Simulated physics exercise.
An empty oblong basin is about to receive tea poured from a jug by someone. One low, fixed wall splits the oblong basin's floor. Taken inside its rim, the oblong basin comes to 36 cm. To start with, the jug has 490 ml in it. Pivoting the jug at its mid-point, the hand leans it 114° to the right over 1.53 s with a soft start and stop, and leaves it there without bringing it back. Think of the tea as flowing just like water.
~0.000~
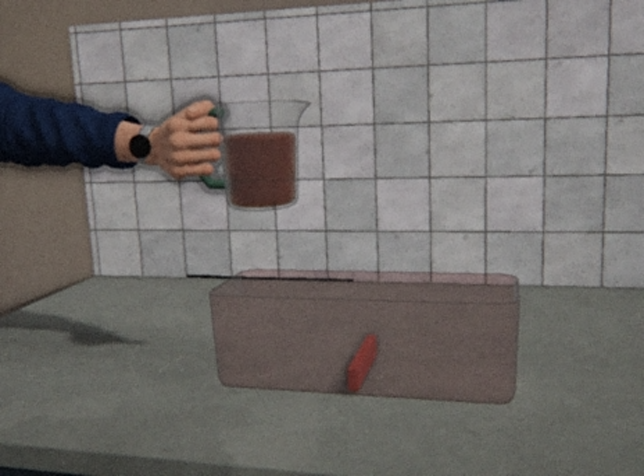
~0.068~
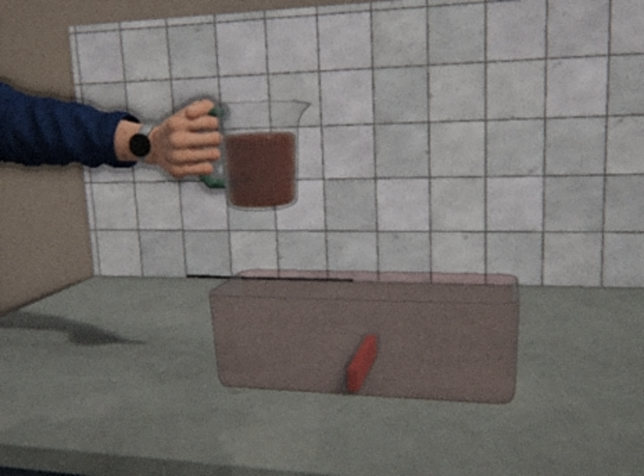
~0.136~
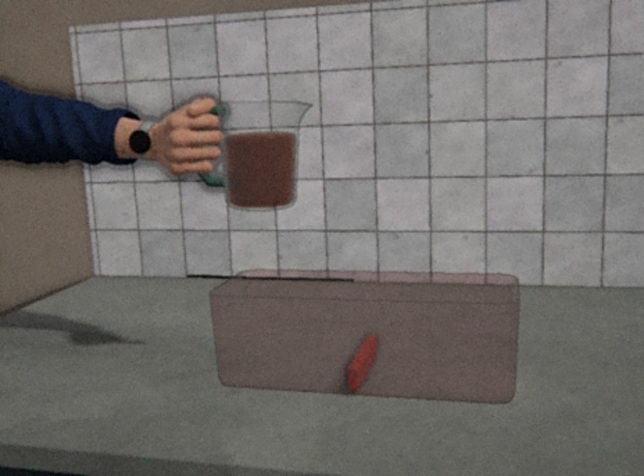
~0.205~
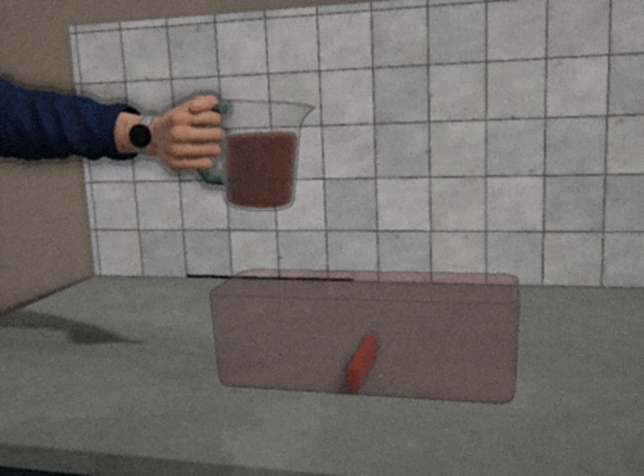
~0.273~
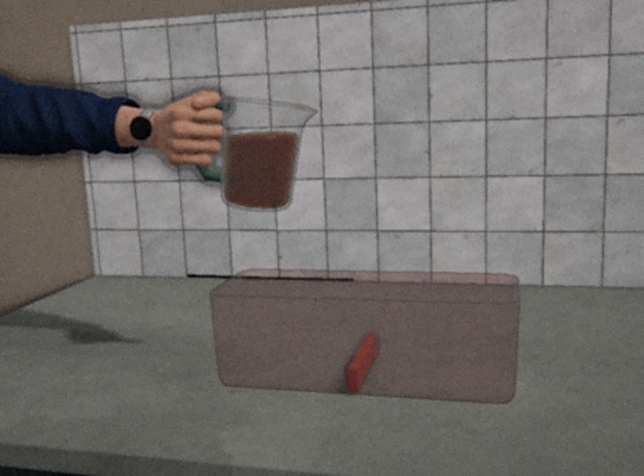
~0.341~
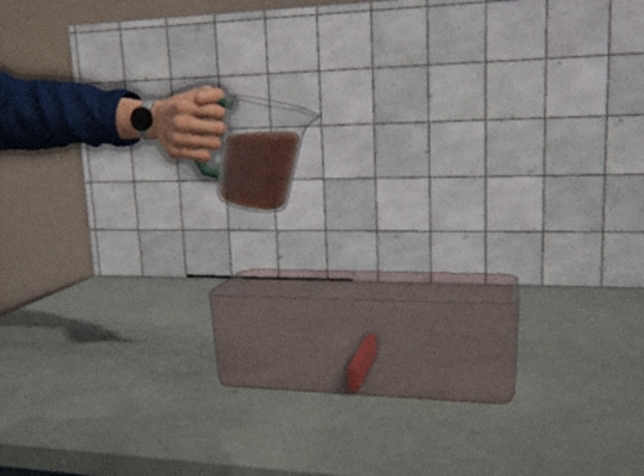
On a grey counter before a tiled wall, a hand in a dark blue sleeve and a watch holds a jug of brown tea upright above a see-through oblong basin with a red object. The hand then slowly leans the jug slightly to the right, the tea staying inside.
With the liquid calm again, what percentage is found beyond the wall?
Beyond the wall there is roughly 75 percent.
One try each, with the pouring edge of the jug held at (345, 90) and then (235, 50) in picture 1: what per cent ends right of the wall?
Near 80 in a hundred on the first go and near 15 in a hundred on the second.
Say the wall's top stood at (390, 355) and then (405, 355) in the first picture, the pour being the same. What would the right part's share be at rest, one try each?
First 30, then 5 per cent.
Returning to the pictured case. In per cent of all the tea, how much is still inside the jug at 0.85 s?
I'd estimate some 90 % remains.
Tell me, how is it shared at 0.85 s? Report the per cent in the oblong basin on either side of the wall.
Left roughly 0 per cent, right roughly 1.
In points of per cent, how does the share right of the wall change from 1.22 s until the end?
The right part's share grows by around 24 per cent.
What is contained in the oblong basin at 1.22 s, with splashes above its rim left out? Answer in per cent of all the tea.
Near 54 in a hundred.
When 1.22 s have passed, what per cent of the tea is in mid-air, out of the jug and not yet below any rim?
Estimate: About 20 in a hundred.
Then, 0.85 s in, the tilt is 67° and 90 per cent is still to pour, 0 is left of the wall and 1 right of it.
Then, 1.22 s in, the tilt is 103° and 26 per cent is still to pour, 3 is left of the wall and 51 right of it.
Then, 1.61 s in, the tilt is 114° and 0 per cent is still to pour, 21 is left of the wall and 77 right of it.
Then, 2.03 s in, the tilt is 114° and 0 per cent is still to pour, 24 is left of the wall and 75 right of it.
Finally, 24 per cent lies left of the wall, 75 right of it and 1 outside.
